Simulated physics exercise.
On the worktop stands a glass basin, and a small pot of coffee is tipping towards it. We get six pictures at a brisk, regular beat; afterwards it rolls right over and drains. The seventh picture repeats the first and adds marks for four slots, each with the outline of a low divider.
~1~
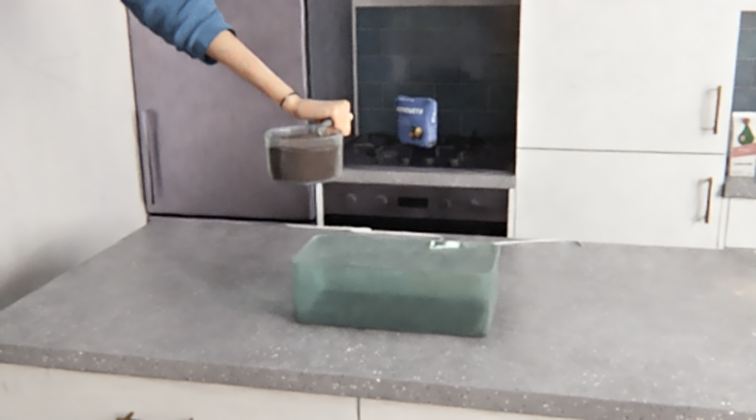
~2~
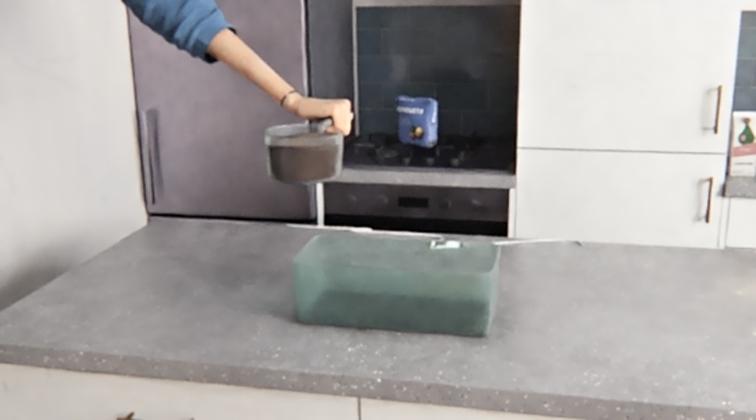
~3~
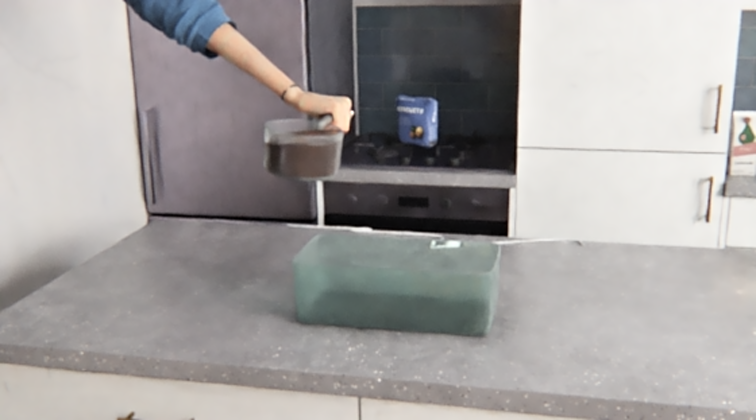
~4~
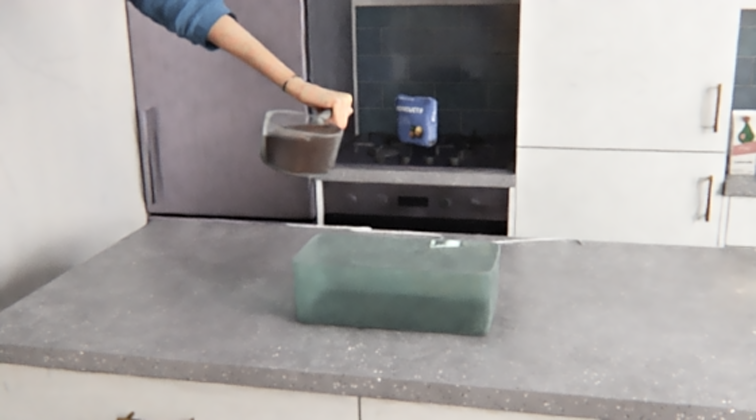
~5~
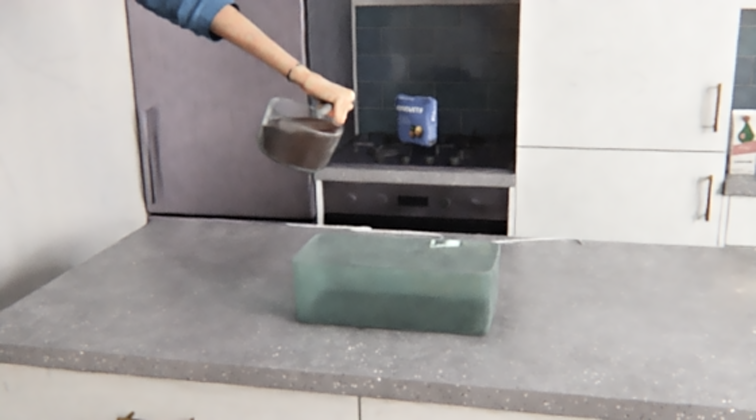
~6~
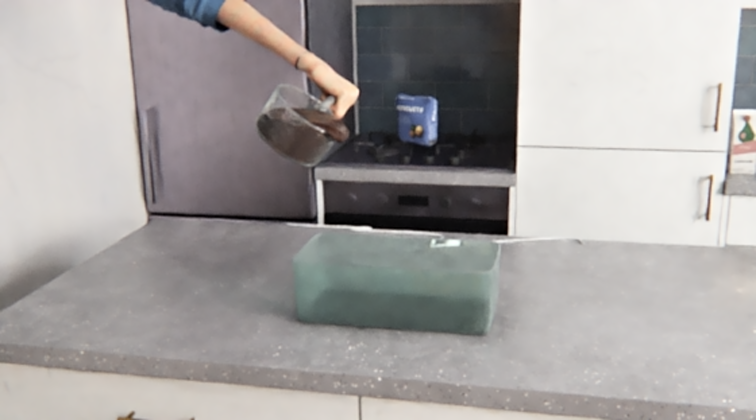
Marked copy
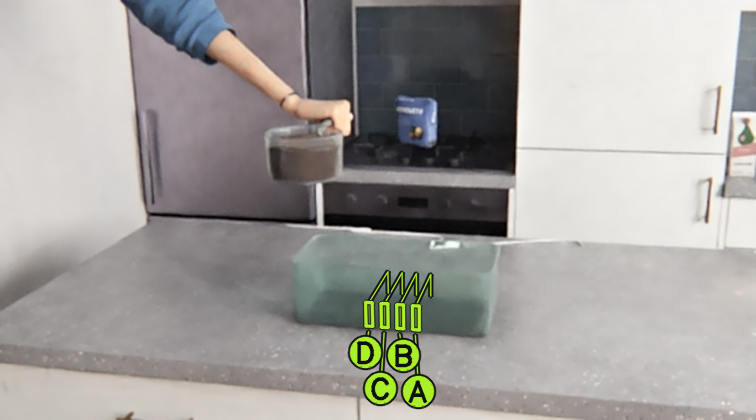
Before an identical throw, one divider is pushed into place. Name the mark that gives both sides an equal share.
Choose A.
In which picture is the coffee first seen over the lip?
In picture 5.
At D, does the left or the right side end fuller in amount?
The right side.
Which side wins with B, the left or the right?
More ends on the right.
On the marked copy, A at (415, 334); B at (399, 333); C at (384, 332); D at (368, 331).
With A, about 49 % ends left of the wall and 47 % right of it; 4 % is lost outside.
With B, about 25 % ends left of the wall and 71 % right of it; 4 % is lost outside.
With C, about 13 % ends left of the wall and 82 % right of it; 5 % is lost outside.
With D, about 10 % ends left of the wall and 85 % right of it; 5 % is lost outside.
